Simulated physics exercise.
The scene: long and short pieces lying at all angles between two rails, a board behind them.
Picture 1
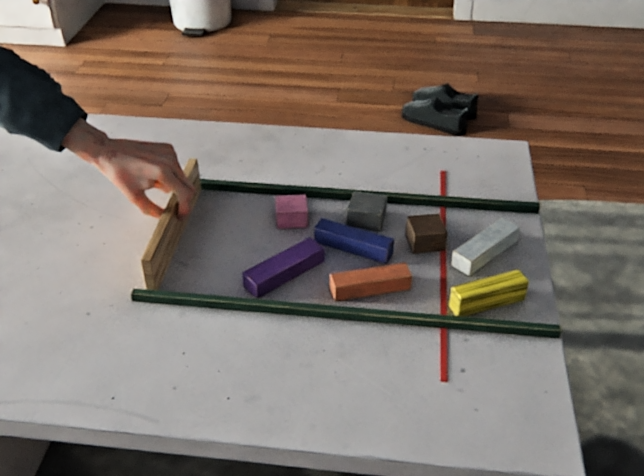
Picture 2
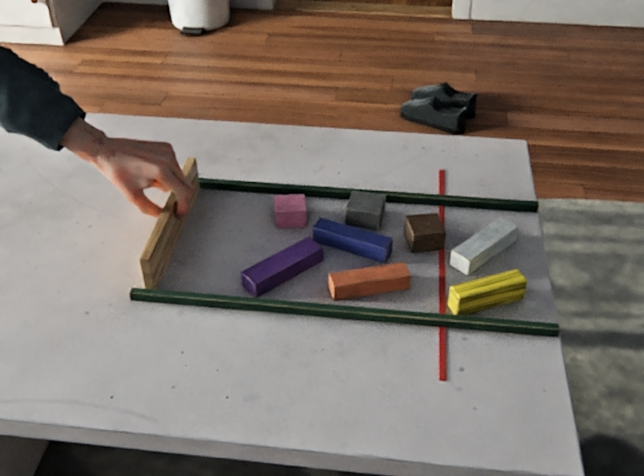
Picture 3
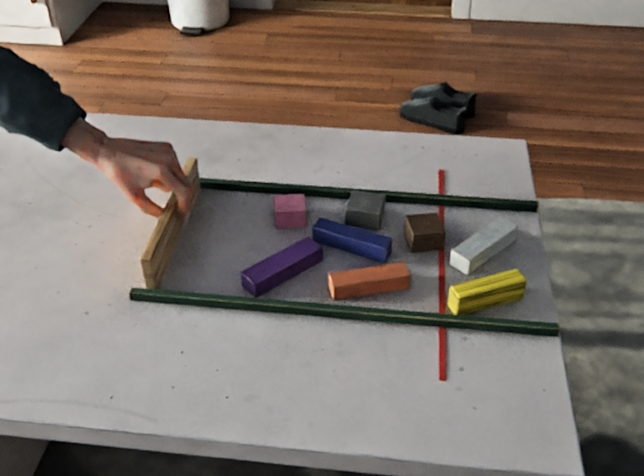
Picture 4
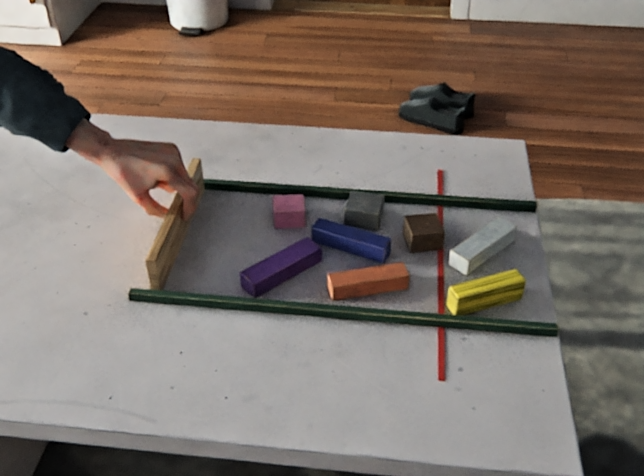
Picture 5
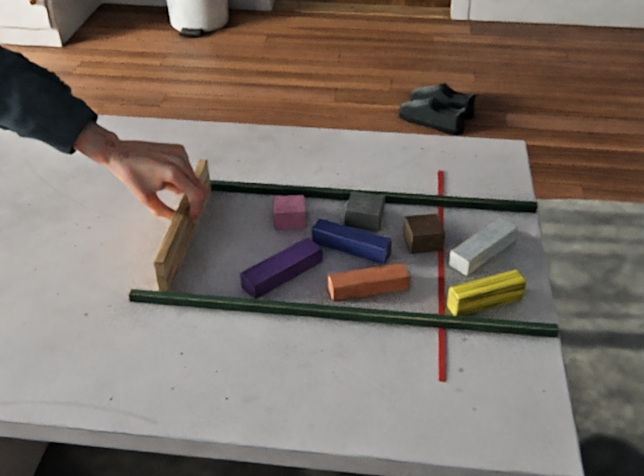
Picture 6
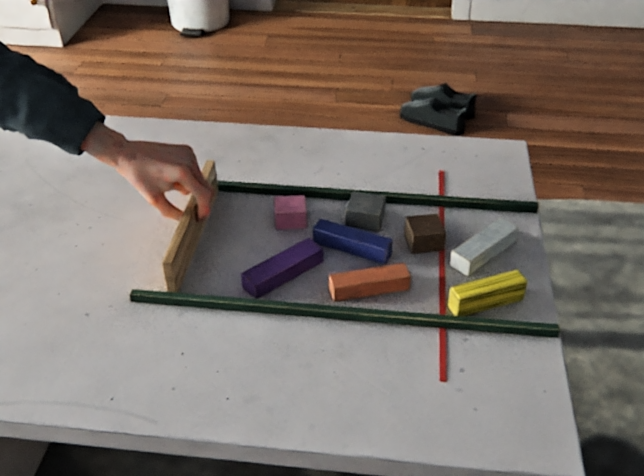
A hand slides a wooden board slightly right between two rails toward still, scattered coloured blocks.
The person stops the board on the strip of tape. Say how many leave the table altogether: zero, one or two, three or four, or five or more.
The number that fall off is zero.
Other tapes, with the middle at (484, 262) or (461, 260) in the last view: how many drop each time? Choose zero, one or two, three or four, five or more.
The falls would be just one or two; no fall at all.
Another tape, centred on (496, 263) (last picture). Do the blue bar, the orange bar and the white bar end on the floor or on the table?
The blue bar does not fall; the orange bar comes down; the white bar falls.
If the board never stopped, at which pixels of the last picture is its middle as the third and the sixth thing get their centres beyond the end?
At (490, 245) for the third, at (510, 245) for the sixth.
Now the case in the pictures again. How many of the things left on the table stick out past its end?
2 of them.
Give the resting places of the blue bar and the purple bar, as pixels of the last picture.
About (478, 255), and the other about (455, 283).
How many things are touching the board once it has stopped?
The number is 3.
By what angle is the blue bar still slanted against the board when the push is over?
Roughly 45° out of line.
A little later, none off yet; white bar at rest near (485, 246); yellow stick at rest near (487, 294); brown block at rest near (425, 233).
Next, none off yet; white bar at rest near (485, 246); yellow stick at rest near (487, 294); brown block at rest near (428, 233).
When it is over, the number that fall off is zero.
